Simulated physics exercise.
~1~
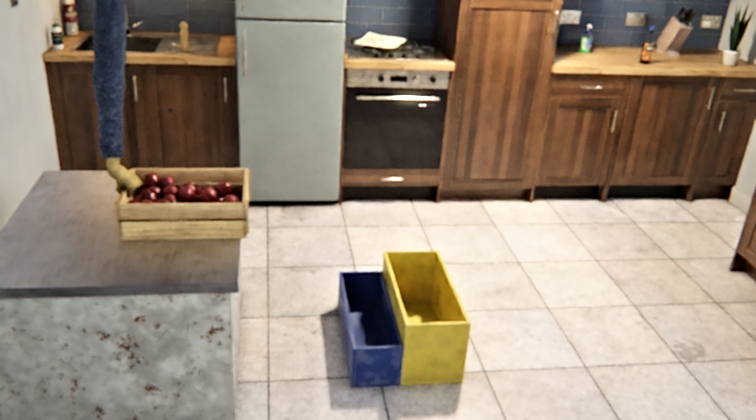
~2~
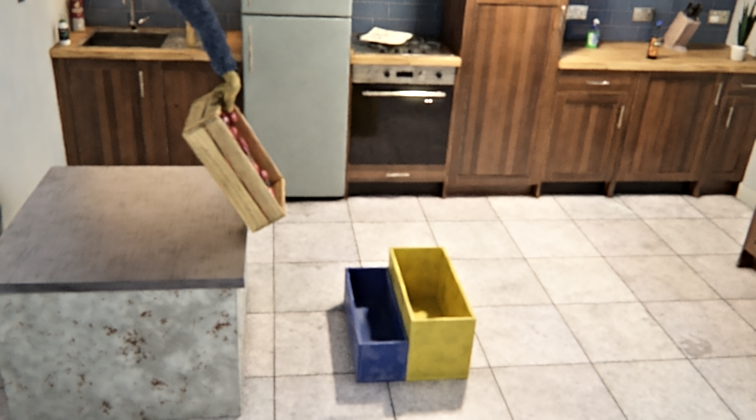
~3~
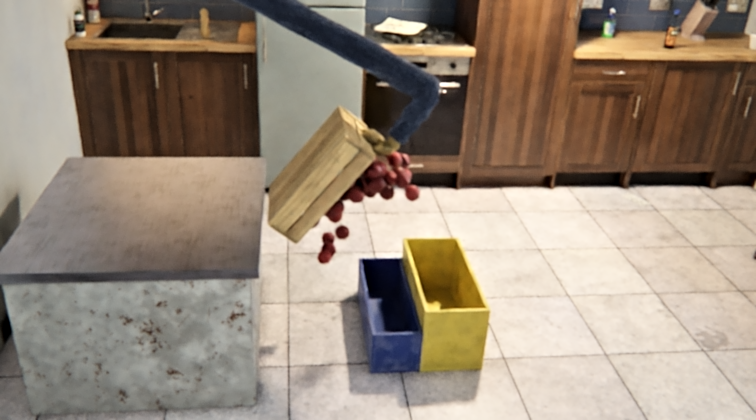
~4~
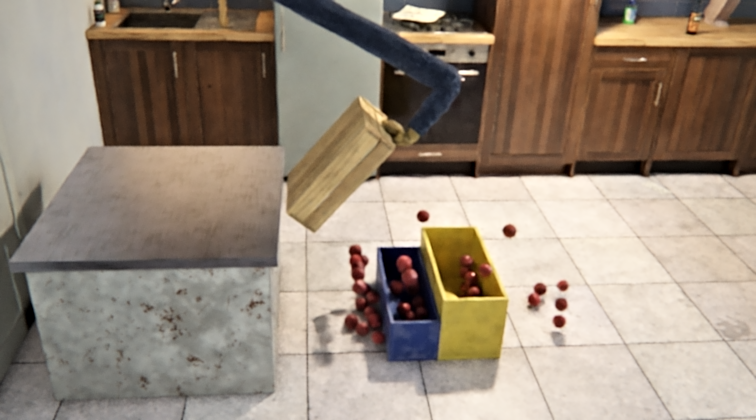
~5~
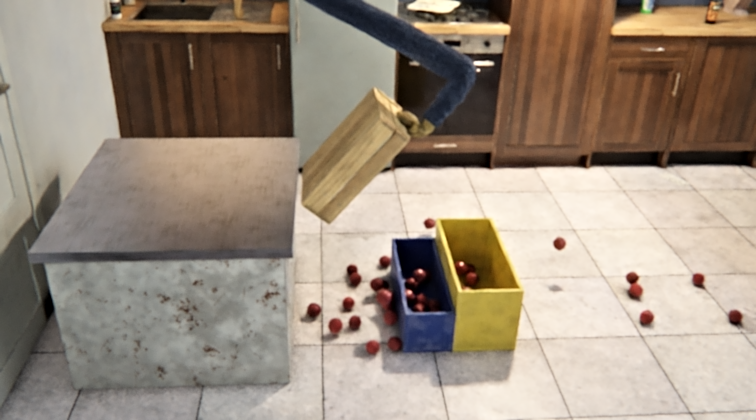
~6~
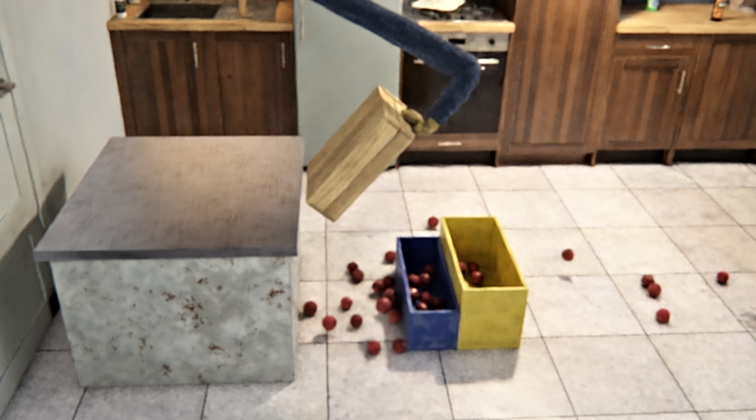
A blue arm lifts a wooden crate of red apples off a bench, swings it right and tips it over a blue trough and a yellow tub; the apples spill out, some landing inside both containers and the rest scattering across the tiled floor on either side.
